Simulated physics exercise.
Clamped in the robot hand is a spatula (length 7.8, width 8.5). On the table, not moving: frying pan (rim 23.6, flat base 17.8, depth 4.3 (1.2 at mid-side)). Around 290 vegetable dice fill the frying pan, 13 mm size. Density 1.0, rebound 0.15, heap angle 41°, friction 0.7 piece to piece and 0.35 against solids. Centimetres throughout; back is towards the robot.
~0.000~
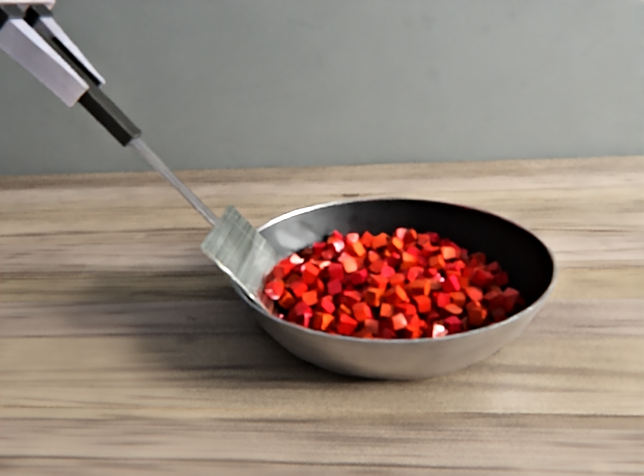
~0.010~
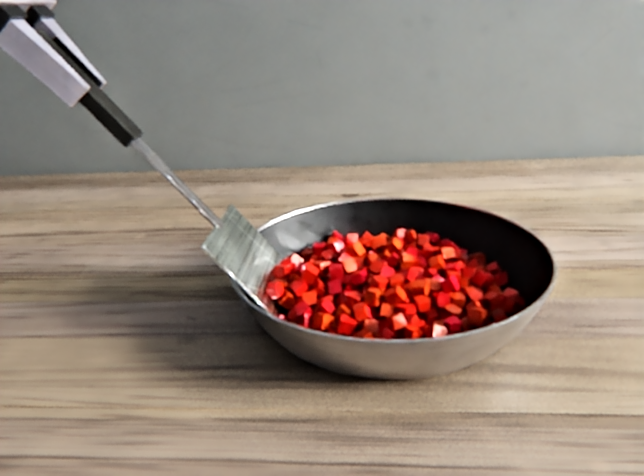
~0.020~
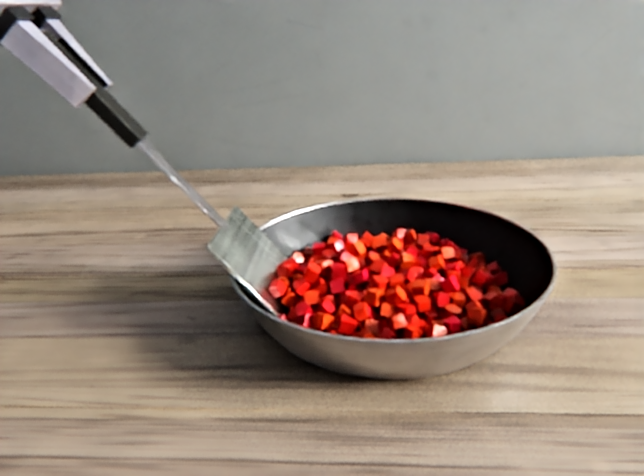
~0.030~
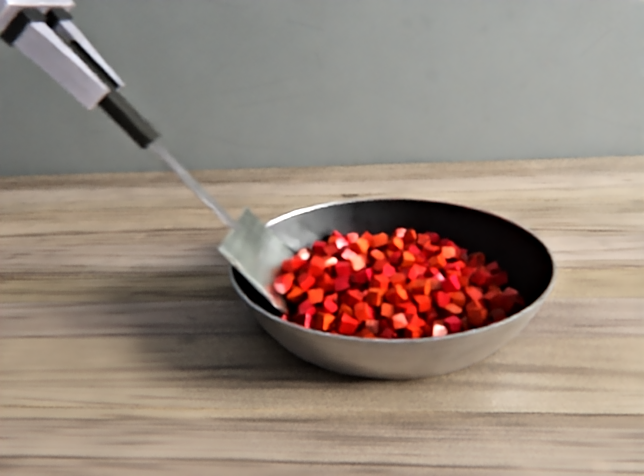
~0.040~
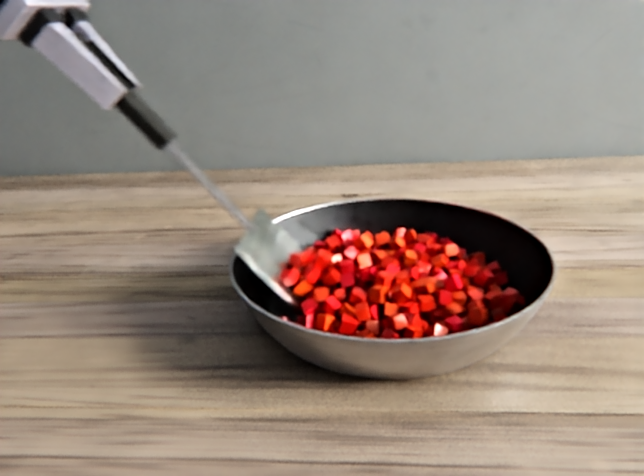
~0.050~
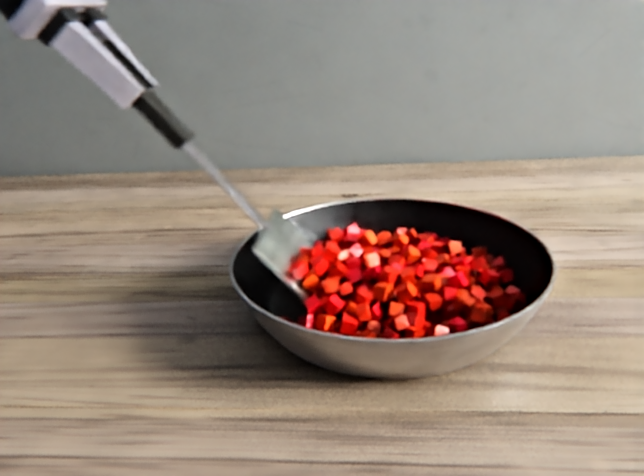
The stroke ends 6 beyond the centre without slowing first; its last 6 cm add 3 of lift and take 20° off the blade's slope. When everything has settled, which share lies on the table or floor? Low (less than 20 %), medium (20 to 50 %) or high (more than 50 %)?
Share on the table or floor: Medium (20 to 50 %).
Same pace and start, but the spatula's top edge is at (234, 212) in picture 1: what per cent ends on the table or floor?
About 25 per cent.
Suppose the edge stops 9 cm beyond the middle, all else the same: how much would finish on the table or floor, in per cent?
It would be near 50 per cent.
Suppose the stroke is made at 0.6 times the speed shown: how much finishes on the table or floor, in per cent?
Some 15 per cent.
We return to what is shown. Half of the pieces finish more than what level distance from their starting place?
Roughly 6 cm.
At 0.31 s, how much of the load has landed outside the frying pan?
About 25 per cent.
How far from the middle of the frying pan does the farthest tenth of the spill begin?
Some 30 cm.
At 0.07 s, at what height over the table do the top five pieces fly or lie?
Roughly 6 cm.
By 0.07 s, sloping 52°, highest piece 6 above the table; 286 in the frying pan.
By 0.10 s, sloping 46°, highest piece 7 above the table; 286 in the frying pan.
By 0.31 s, sloping 32°, highest piece 8 above the table; 199 in the frying pan, 71 on the table or floor, 16 on the blade or in flight.
By 1.36 s, sloping 32°, highest piece 5 above the table; 198 in the frying pan, 88 on the table or floor.
Final count, 198 in the frying pan, 88 on the table or floor. That is 31 % on the table or floor.
